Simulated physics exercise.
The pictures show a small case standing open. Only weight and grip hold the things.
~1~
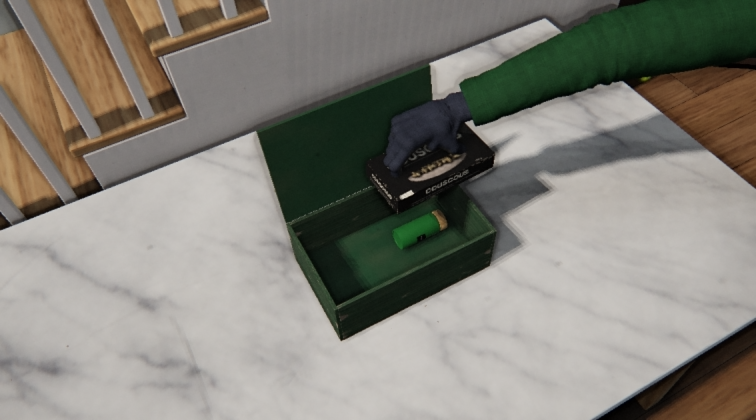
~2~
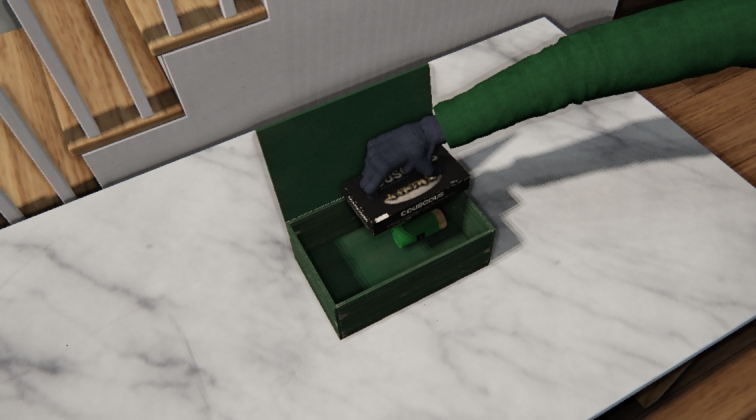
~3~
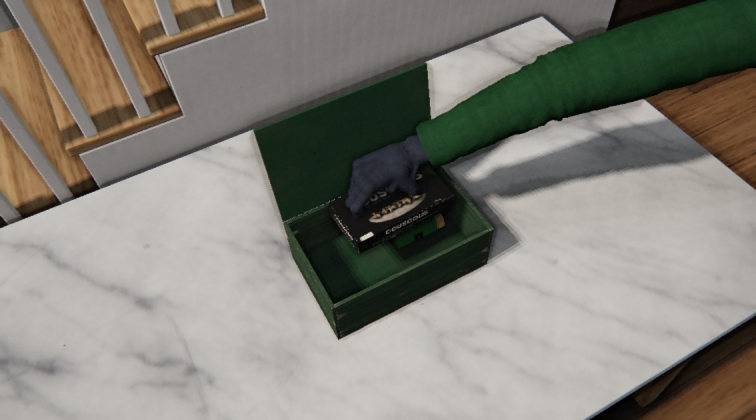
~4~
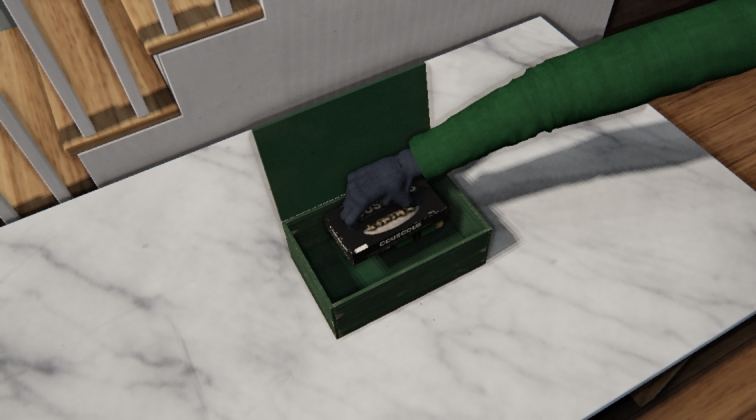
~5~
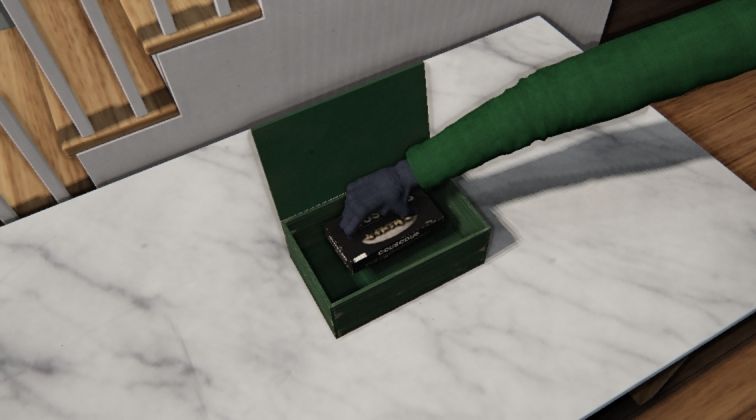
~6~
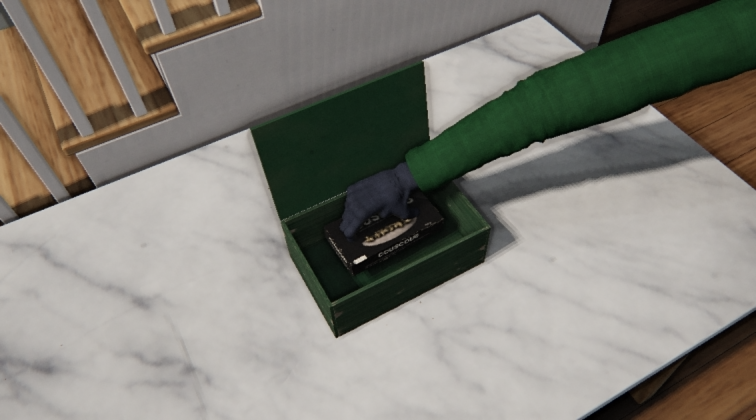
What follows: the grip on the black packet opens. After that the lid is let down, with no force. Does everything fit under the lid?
It sits on the rim.
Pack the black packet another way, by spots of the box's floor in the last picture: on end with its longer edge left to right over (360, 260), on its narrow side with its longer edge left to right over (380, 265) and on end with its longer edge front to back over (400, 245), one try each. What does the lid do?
In the first case it will not close; in the second case it sits on the rim; in the third case it stays ajar.
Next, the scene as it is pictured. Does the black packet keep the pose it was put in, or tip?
It ends up tilted.
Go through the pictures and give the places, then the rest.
The first picture shows on its way; black packet (430, 165); green shaker (420, 229).
The second picture shows on its way; black packet (406, 187); green shaker (419, 228).
The third picture shows on its way; black packet (391, 205); green shaker (417, 228).
The fourth picture shows on its way; black packet (386, 217).
The fifth picture shows on its way; black packet (384, 226).
The sixth picture shows put in, still held; black packet (384, 228).
Then, 1.30 s past the last view, lid 76° above the rim; black packet rocked 21° from its first pose near (380, 234).
Then, 1.90 s past the last view, lid 29° above the rim; black packet rocked 20° from its first pose near (380, 234).
Finally, lid shut; left askew, black packet; green shaker still in place. Final places as the last picture's camera would see them, black packet near (379, 235).
